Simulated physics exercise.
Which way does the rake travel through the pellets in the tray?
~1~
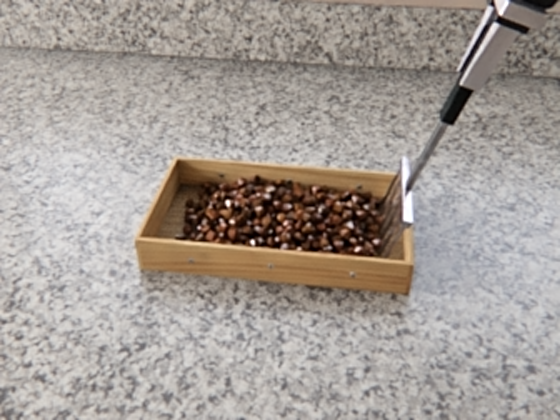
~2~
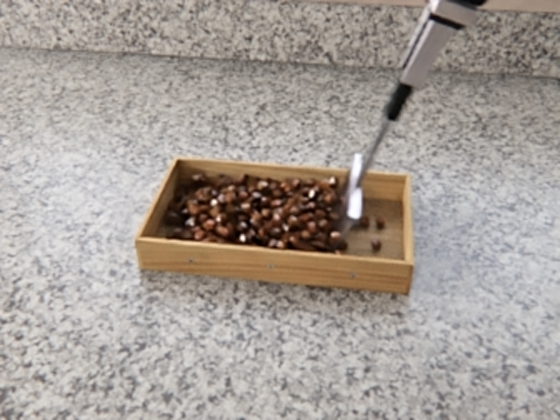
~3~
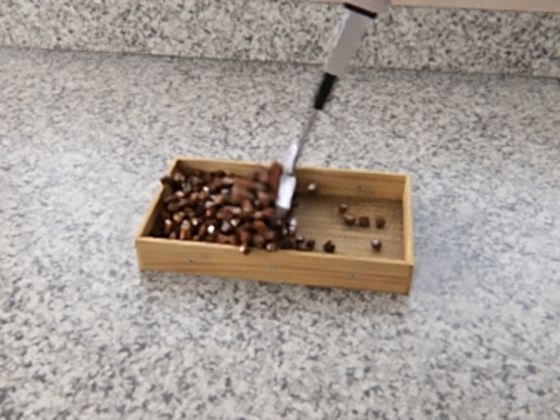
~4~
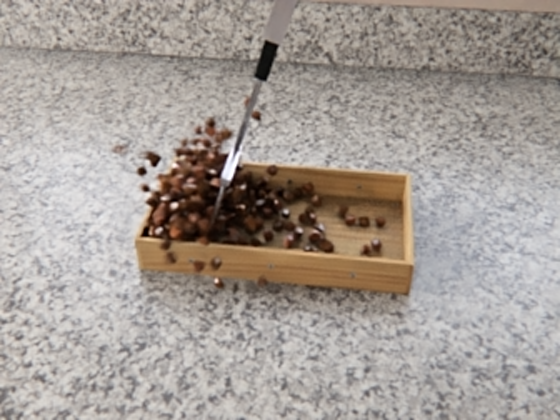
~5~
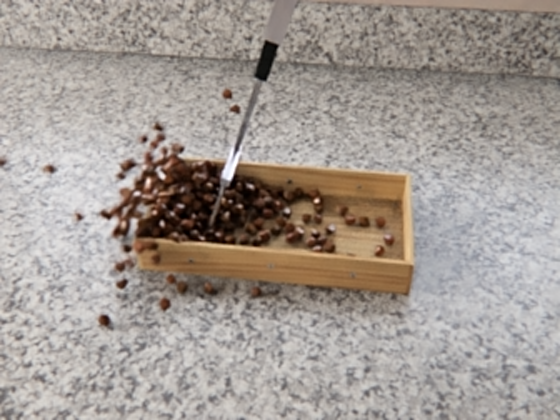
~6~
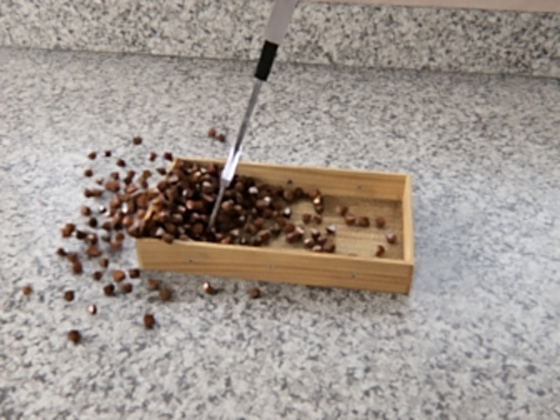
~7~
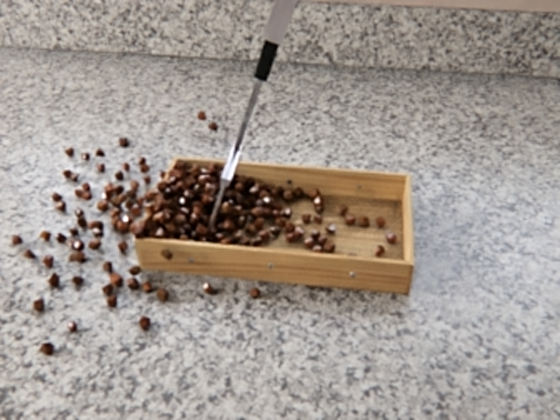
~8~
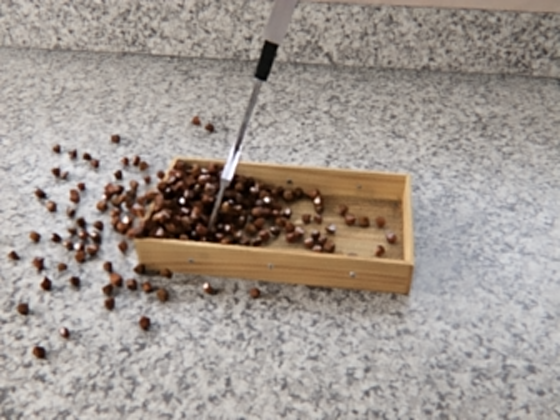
It moves to the left, from the right end of the tray toward the left end.
